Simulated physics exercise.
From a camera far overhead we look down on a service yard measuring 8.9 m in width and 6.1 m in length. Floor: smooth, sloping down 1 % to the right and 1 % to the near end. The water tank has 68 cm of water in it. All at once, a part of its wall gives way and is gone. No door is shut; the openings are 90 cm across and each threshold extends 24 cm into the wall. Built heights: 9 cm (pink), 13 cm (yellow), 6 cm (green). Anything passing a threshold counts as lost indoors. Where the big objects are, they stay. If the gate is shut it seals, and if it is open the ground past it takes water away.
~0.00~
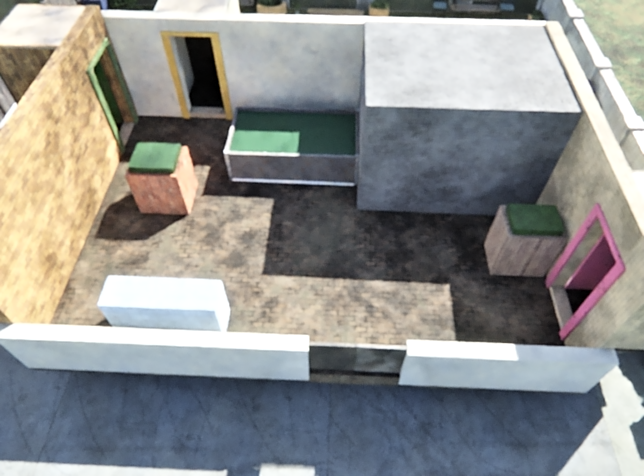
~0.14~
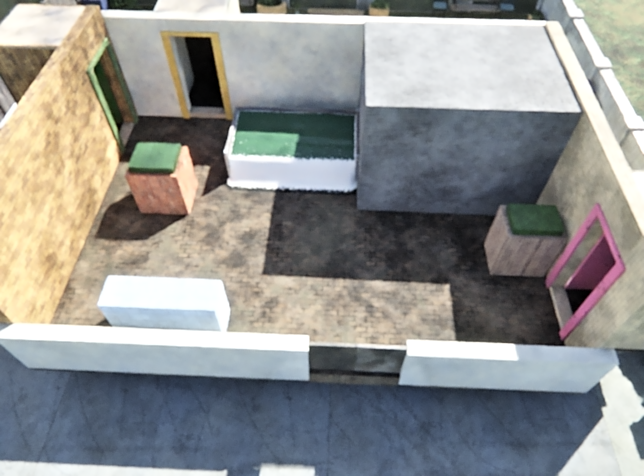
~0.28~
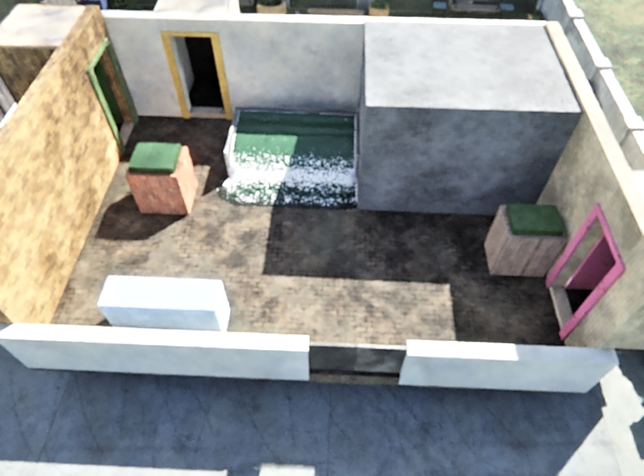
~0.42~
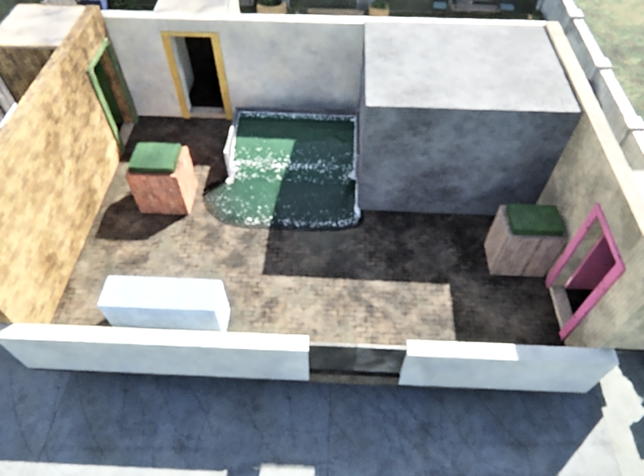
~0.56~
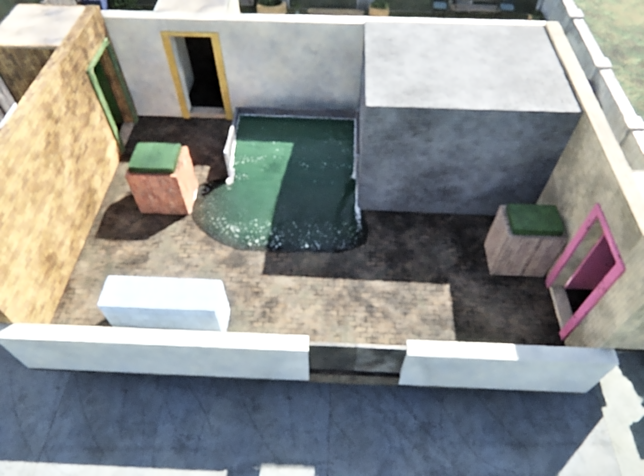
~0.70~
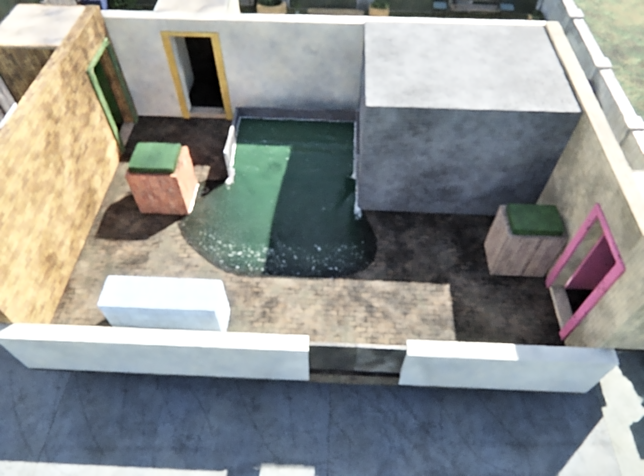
In a walled yard, green water pours from a white-sided tank and spreads across the paving.
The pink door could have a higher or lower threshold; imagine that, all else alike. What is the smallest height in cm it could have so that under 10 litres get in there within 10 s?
21 cm.
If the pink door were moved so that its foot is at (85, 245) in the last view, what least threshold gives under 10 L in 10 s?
It needs roughly 7.5 cm.
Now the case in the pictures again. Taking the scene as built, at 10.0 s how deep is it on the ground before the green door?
About 3.5 centimetres.
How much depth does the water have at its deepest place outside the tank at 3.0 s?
Around 34 centimetres.
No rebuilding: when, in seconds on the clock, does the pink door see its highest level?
I'd say near 5.0 seconds.
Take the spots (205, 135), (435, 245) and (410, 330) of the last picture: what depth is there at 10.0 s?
In that order: 3, 11 and 12 cm.
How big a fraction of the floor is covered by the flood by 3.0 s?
Some 60 per cent is wet.
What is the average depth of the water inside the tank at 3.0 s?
Average depth: Approx. 9 cm.
After 1.4 s water covers 45 % of the floor, deepest (38 cm) near (275, 358); it has not reached the pink door.
After 3.0 s water covers 60 % of the floor, deepest (34 cm) near (51, 347); it has not reached the pink door.
After 10.0 s water covers 95 % of the floor, deepest (14 cm) near (437, 365); 12 cm at the pink door, 199 litres in over its 9 cm threshold.
At the pink door as built, the water arrived by 3.2 s and peaked near 22 cm at 5.0 s.
With a threshold of 18.5 cm, 22 litres would have come in within the 10 s; with 24.5 cm, 2 litres. So under 10 litres takes about 21 cm.
